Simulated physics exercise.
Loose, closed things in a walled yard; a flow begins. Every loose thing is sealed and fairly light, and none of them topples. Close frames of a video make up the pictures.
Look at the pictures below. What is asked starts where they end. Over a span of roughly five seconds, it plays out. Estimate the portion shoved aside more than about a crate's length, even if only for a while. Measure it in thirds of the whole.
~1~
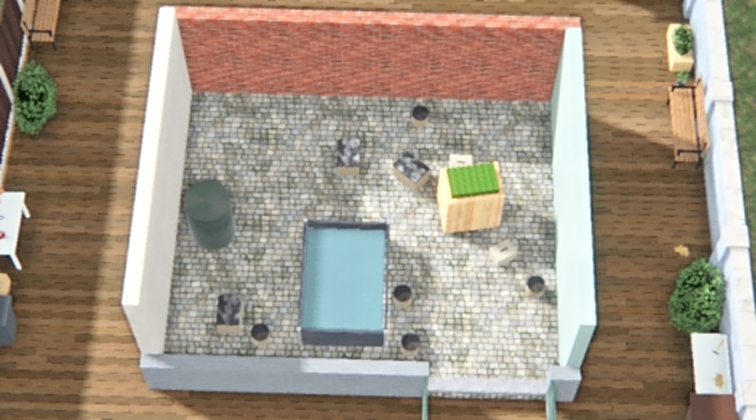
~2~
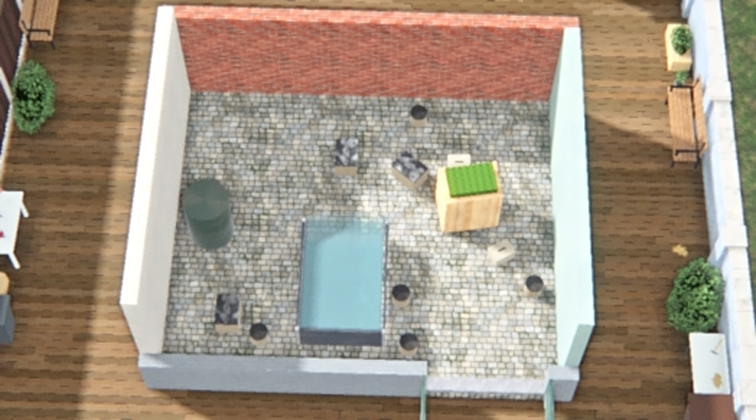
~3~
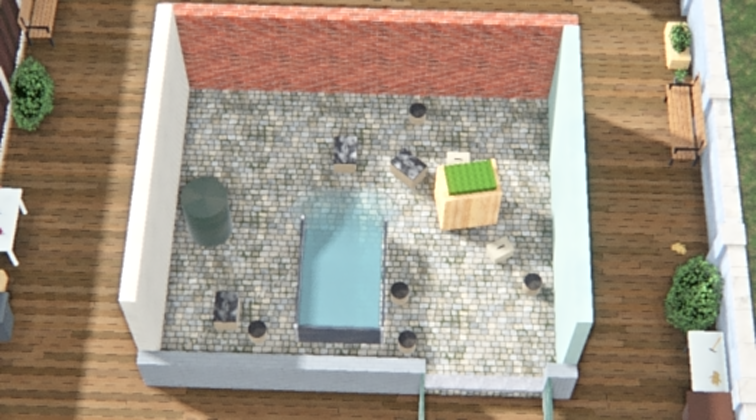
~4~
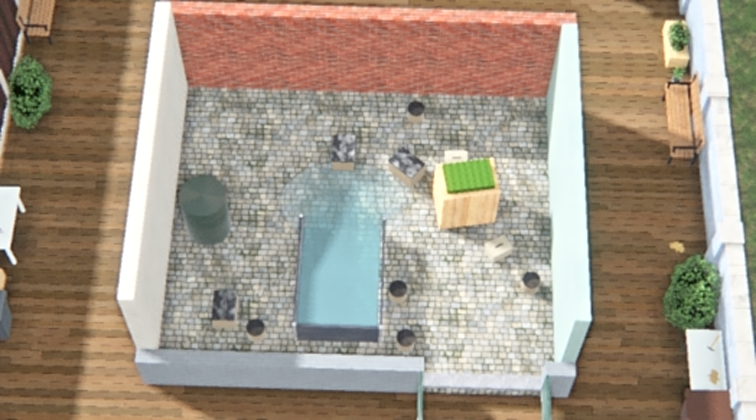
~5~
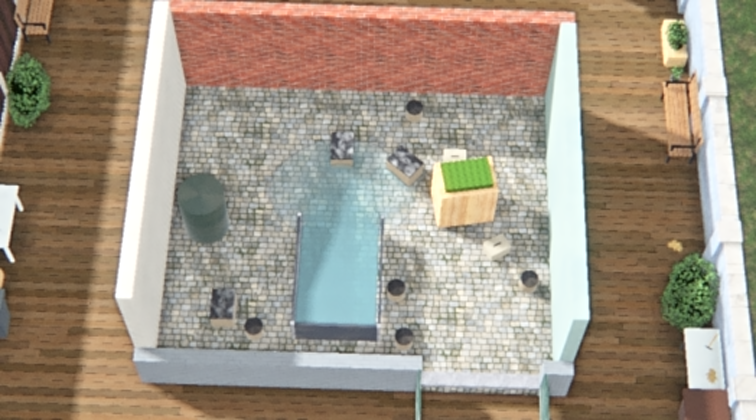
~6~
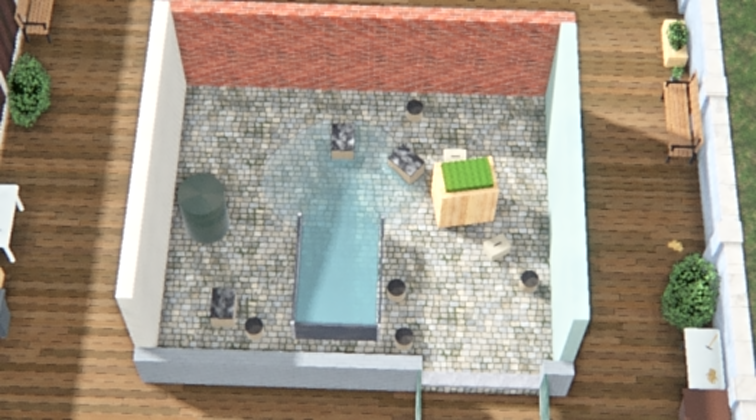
The share is one to two thirds of the whole.
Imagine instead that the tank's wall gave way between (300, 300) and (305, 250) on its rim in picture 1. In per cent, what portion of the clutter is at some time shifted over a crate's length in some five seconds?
Roughly 20 %.
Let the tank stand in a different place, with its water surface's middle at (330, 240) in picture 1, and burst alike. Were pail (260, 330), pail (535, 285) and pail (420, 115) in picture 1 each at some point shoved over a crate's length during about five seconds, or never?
Well, the first one didn't get far, the second didn't get far, and the third got driven a long way.
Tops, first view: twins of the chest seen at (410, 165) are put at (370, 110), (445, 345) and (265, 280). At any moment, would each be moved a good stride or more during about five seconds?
The first travels far, the second sits tight, the third sits tight.
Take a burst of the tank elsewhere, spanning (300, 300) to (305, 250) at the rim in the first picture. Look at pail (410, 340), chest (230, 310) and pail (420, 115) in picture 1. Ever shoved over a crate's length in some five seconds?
Never got that far, got that far, never got that far.
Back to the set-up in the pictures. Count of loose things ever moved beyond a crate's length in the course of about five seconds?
That gives 4.
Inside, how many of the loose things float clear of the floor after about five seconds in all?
Count: 4.
A moment on, 1 of 10 are well off their spots; 0 afloat.
Next, 4 of 10 are well off their spots; 2 afloat.
Later, 4 of 10 are well off their spots; 3 afloat.
In the end, 4 of 10 are well off their spots, and 4 have been at some point; 4 afloat.
